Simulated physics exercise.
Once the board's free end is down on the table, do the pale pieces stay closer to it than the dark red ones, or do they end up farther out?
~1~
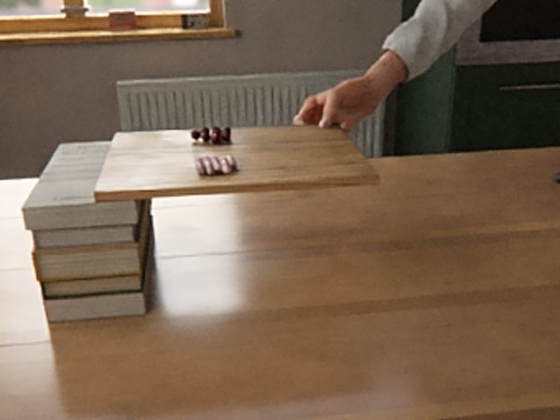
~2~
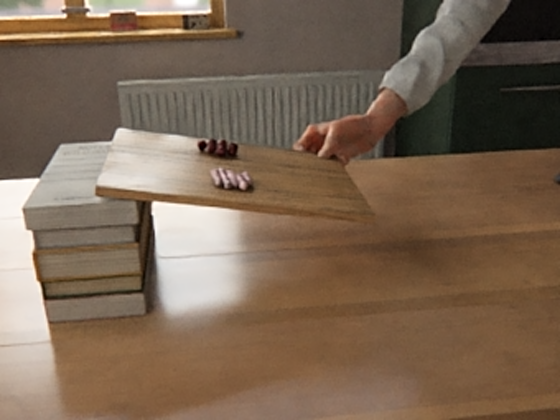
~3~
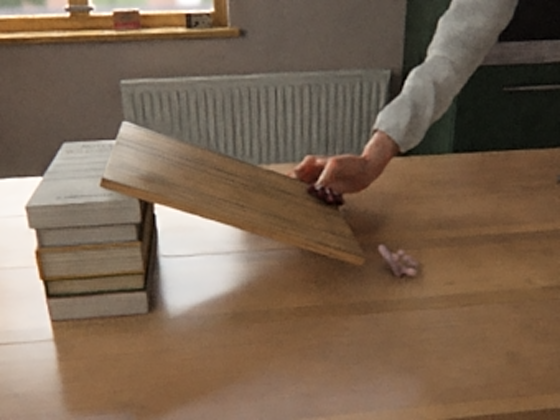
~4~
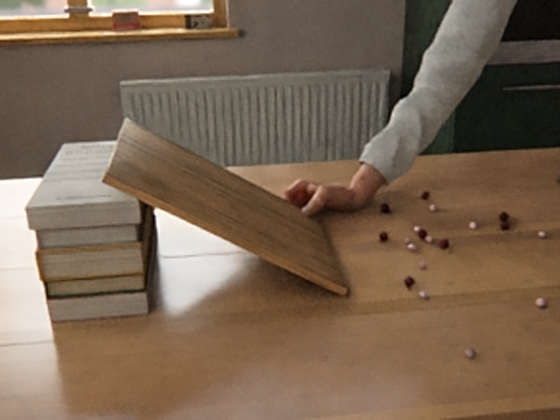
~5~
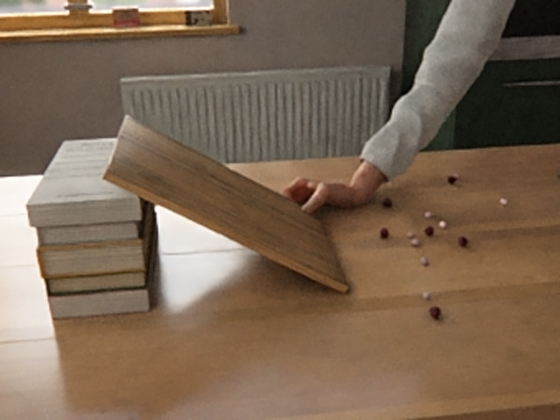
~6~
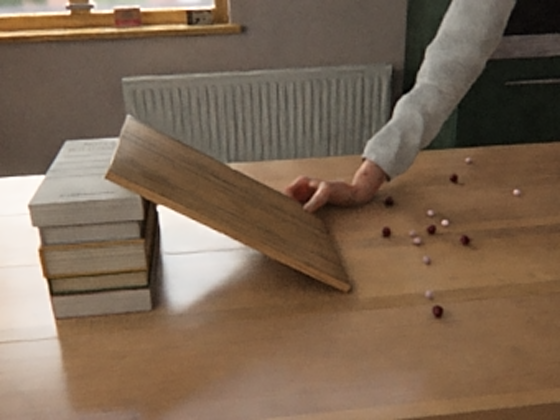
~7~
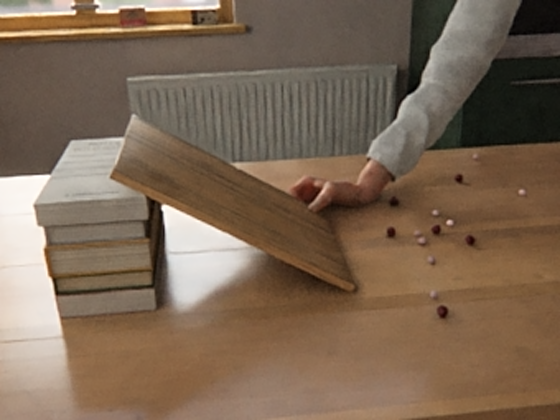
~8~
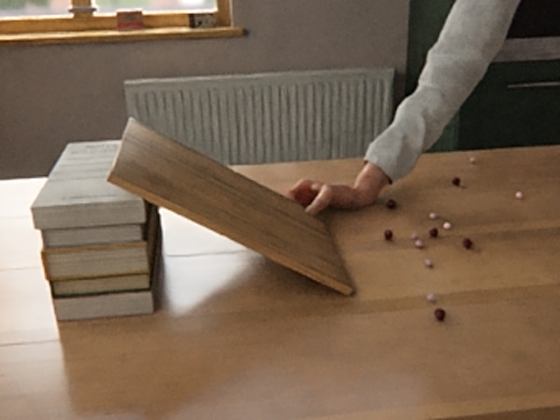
The pale pieces, which started nearer the viewer, end up farther out than the dark red ones.
On a wooden table, a hand lowers a board's end and small pieces scatter, pale ones farthest.
